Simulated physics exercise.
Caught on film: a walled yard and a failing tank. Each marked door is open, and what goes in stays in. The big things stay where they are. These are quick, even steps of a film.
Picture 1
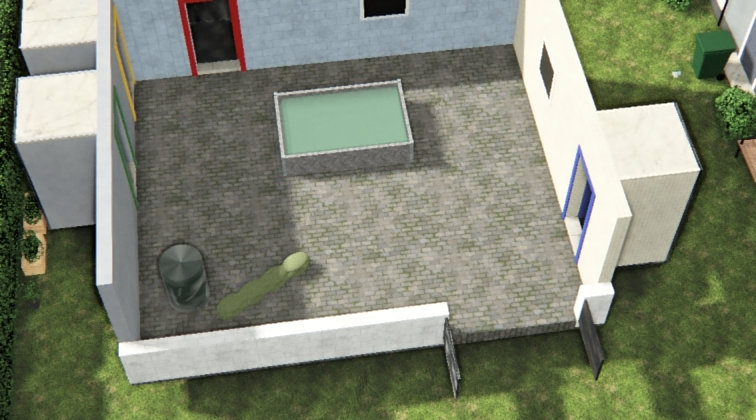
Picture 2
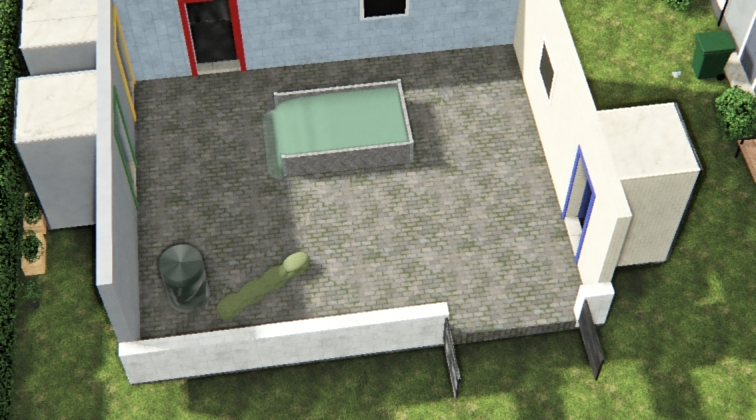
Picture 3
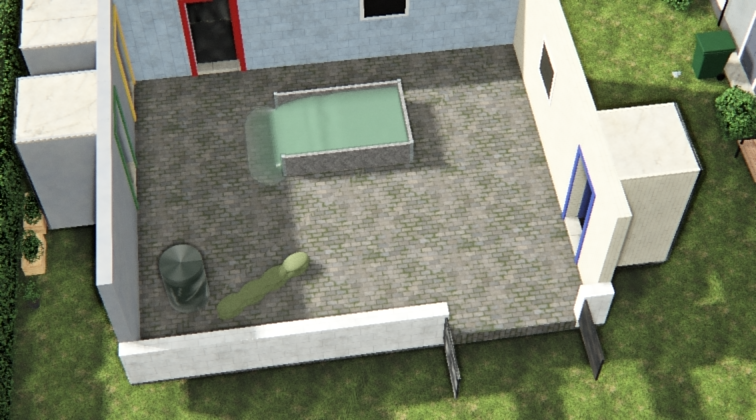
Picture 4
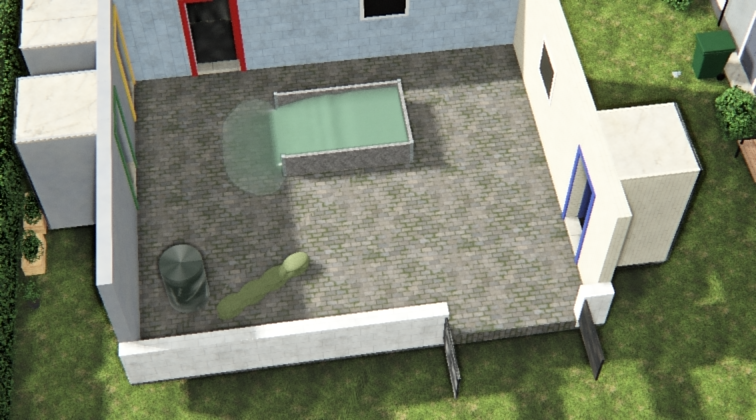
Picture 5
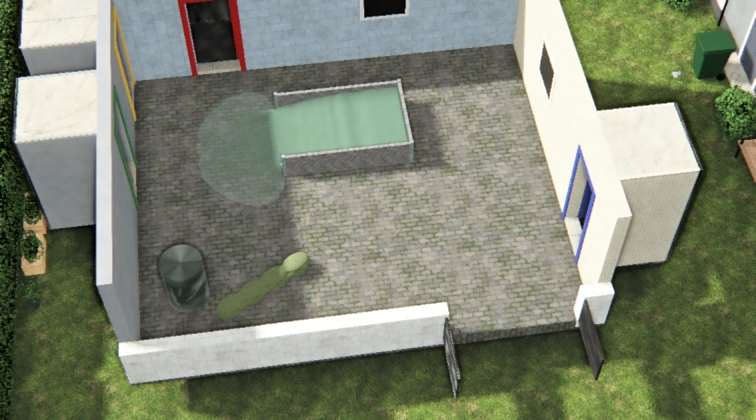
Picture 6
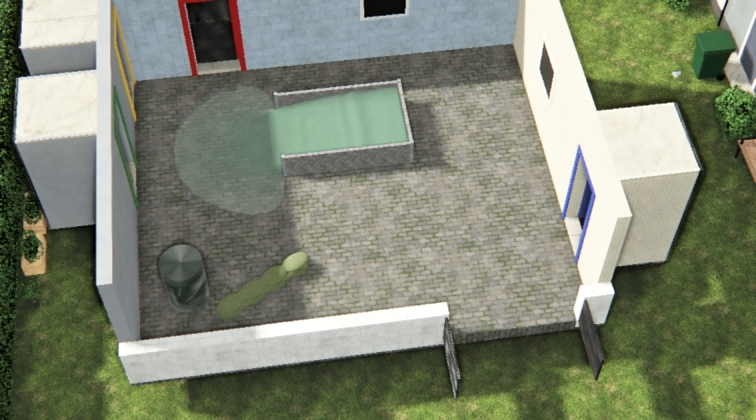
At first, a rectangular tank of green water stands whole and still in a paved, walled yard, with a dark round object and a long greenish shape nearby. Then its left side gives way and water pours out, spreading leftward across the paving in a widening, rounded, translucent sheet.
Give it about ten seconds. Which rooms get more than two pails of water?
One by one: The yellow door takes more than that; the blue door stays under that; the green door stays under that; the red door stays under that.
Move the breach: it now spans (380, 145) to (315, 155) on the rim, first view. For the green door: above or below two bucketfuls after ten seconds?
The green door takes less.
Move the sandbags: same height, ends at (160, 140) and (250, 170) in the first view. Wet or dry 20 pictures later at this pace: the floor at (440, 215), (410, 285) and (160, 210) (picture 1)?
In turn: Free of water, clear, covered.
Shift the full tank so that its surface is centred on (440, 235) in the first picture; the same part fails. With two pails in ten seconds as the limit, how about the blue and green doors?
In short: The blue door takes less; the green door takes less.
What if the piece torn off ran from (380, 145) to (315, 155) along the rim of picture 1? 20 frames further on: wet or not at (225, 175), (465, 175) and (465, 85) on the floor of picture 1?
In that order: Free of water, not flooded, clear.
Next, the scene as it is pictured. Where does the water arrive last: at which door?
I say the door marked blue.
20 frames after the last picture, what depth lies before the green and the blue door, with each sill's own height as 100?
Near 70 and 0 in a hundred.
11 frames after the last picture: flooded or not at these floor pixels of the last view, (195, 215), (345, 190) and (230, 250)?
As listed: Awash, free of water, flooded.
A moment on, water covers 20 % of the floor; the yellow door not reached, the blue door not reached, the green door wet at the sill, nothing in, the red door wet at the sill, nothing in.
Next, water covers 25 % of the floor; the yellow door wet at the sill, nothing in, the blue door not reached, the green door wet at the sill, nothing in, the red door wet at the sill, nothing in.
Then, water covers 30 % of the floor; the yellow door over two buckets in, the blue door not reached, the green door wet at the sill, nothing in, the red door wet at the sill, nothing in.
Later, water covers 50 % of the floor; the yellow door over two buckets in, the blue door not reached, the green door wet at the sill, nothing in, the red door under two buckets in.
In the end, water covers 90 % of the floor; the yellow door over two buckets in, the blue door wet at the sill, nothing in, the green door wet at the sill, nothing in, the red door under two buckets in.
